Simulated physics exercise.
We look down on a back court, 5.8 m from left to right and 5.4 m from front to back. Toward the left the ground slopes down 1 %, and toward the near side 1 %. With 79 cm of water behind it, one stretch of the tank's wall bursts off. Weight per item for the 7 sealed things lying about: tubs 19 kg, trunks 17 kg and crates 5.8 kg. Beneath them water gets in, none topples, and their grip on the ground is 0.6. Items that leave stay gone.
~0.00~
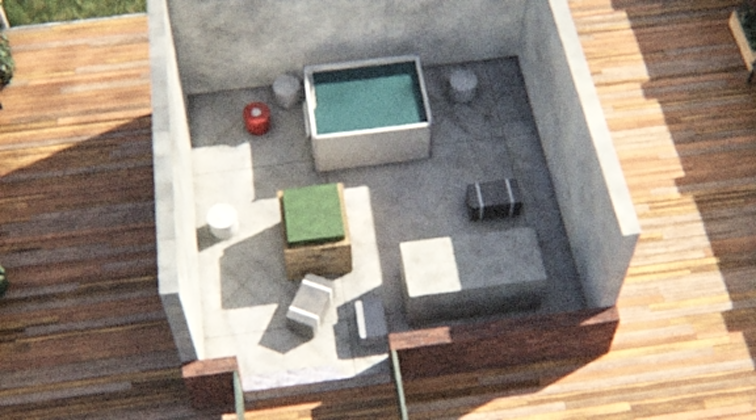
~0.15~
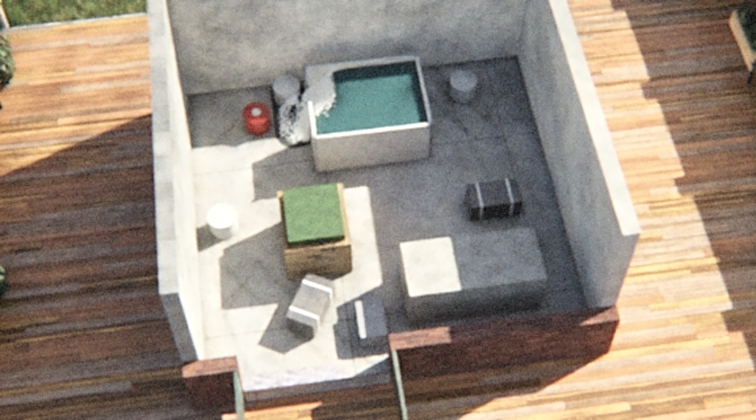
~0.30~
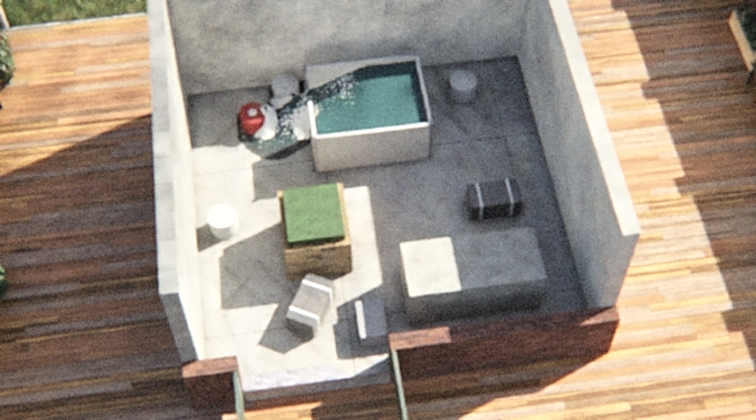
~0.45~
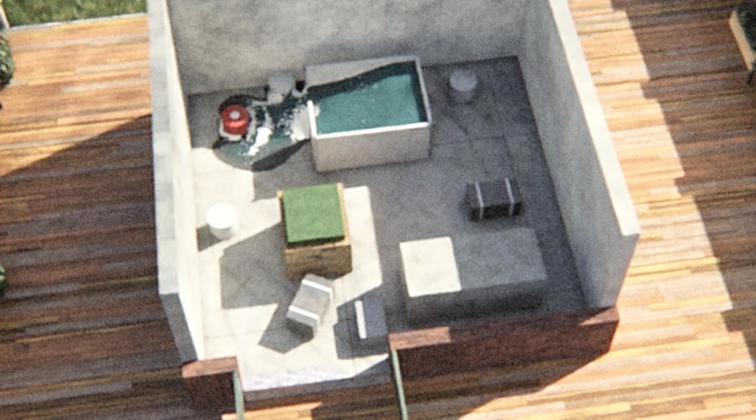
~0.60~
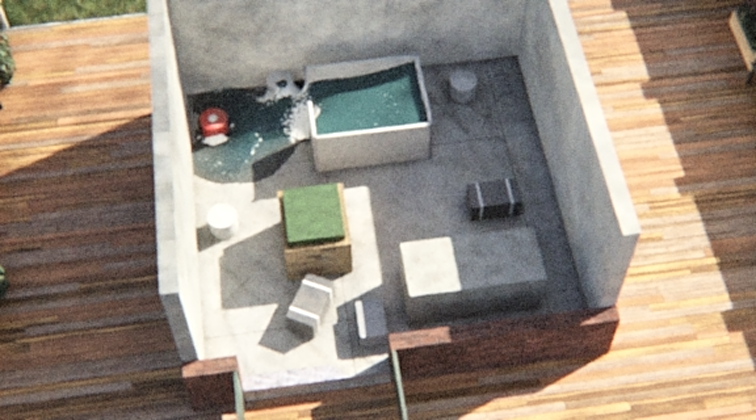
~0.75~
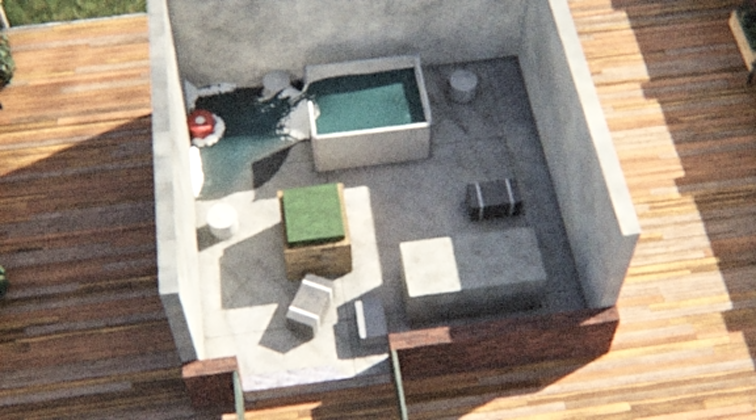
Water bursts from the left side of a pale, raised tank at the back of a walled court, seen from a fixed, high view with wooden decking around it. A red tub and a grey one stand left of the tank, with a green-topped crate mid-court and a dark trunk and pale blocks nearer. The foaming water spreads left, carrying the red tub towards the left wall.
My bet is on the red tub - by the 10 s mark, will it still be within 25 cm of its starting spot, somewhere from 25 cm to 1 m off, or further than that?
Further than that.
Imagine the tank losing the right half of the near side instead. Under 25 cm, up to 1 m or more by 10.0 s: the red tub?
Well, the red tub basically stays there then.
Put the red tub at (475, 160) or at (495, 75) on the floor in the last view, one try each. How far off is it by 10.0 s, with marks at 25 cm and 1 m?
Outcomes in order: It sits still; it sits still.
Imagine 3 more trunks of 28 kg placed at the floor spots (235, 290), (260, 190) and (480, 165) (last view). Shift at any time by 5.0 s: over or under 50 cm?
Going through them in the order asked, they come out clear of the mark, clear of the mark and shy of the mark.
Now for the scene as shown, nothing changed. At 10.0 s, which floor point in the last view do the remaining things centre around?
Roughly at (391, 247).
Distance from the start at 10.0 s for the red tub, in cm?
It's about 150 cm away.
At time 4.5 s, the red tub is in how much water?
Depth: About 5 cm.
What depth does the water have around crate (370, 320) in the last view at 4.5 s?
About 0 cm.
After 2.0 s the red tub is near (231, 156), 1.0 m from its start, aground; 0 of 7 are out; 1 afloat.
After 4.5 s the red tub is near (291, 192), 1.7 m from its start, aground; 1 of 7 are out; 0 afloat.
After 7.0 s the red tub is near (291, 192), 1.7 m from its start, aground; 1 of 7 are out; 0 afloat.
After 10.0 s the red tub is near (291, 192), 1.7 m from its start, aground; 1 of 7 are out; 1 afloat.
